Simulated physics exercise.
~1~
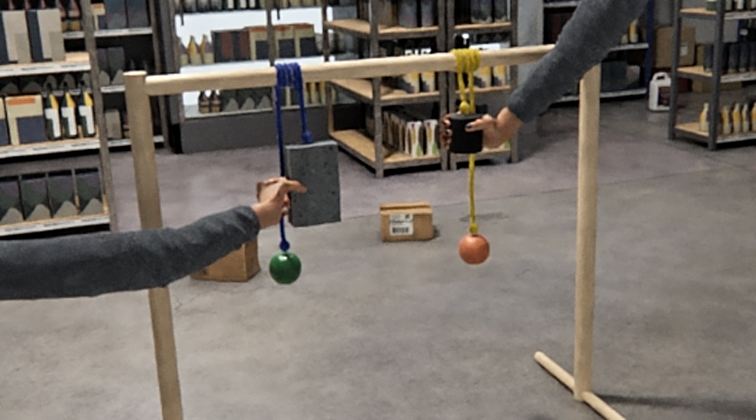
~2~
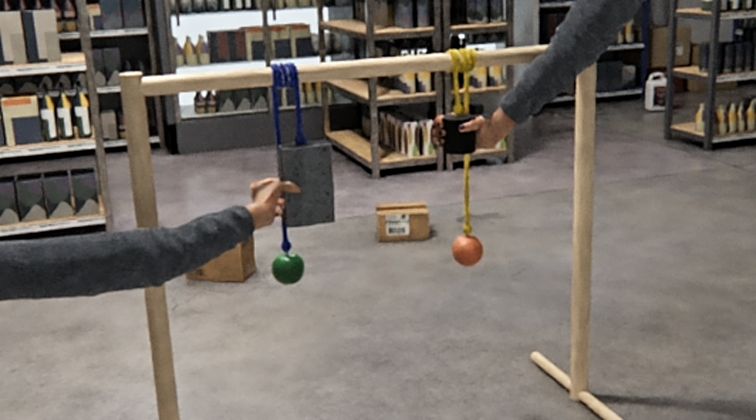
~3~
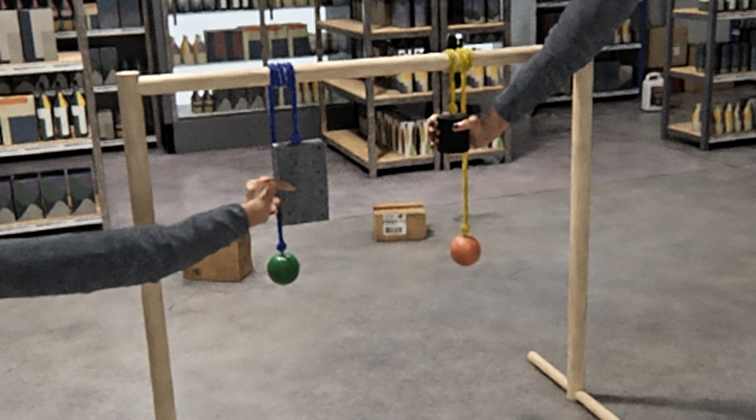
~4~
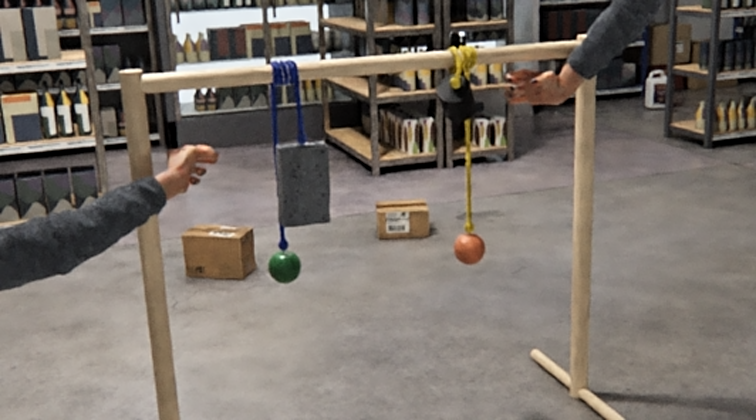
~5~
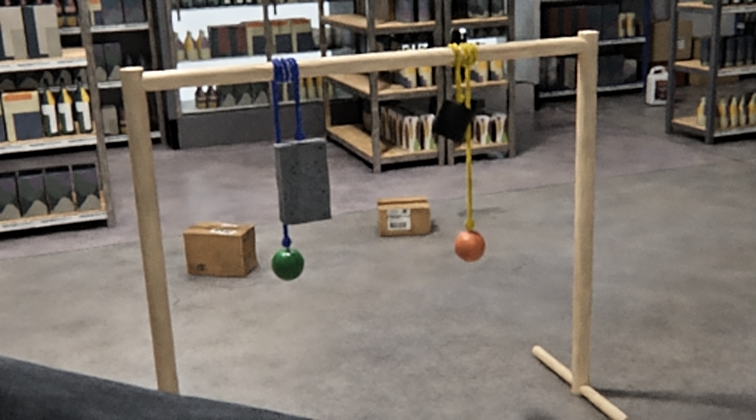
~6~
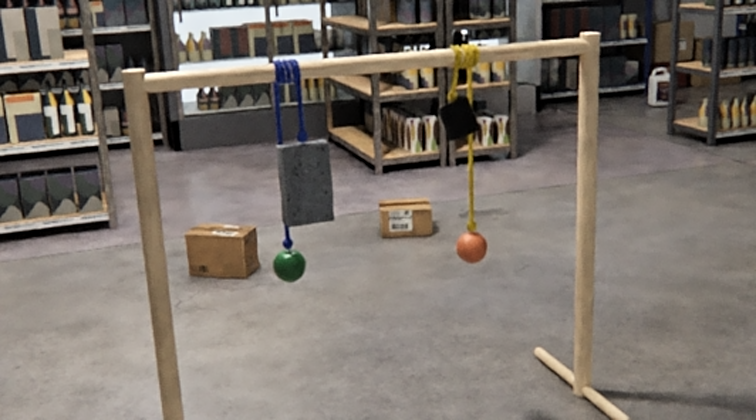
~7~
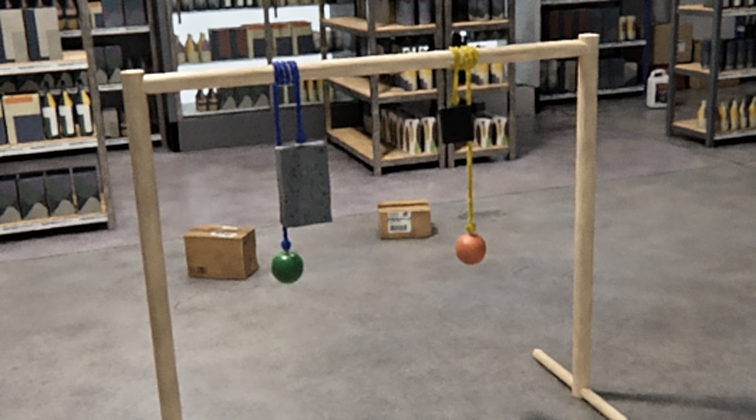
Two hands release a gray slab and small black block, which stay hanging on ropes.
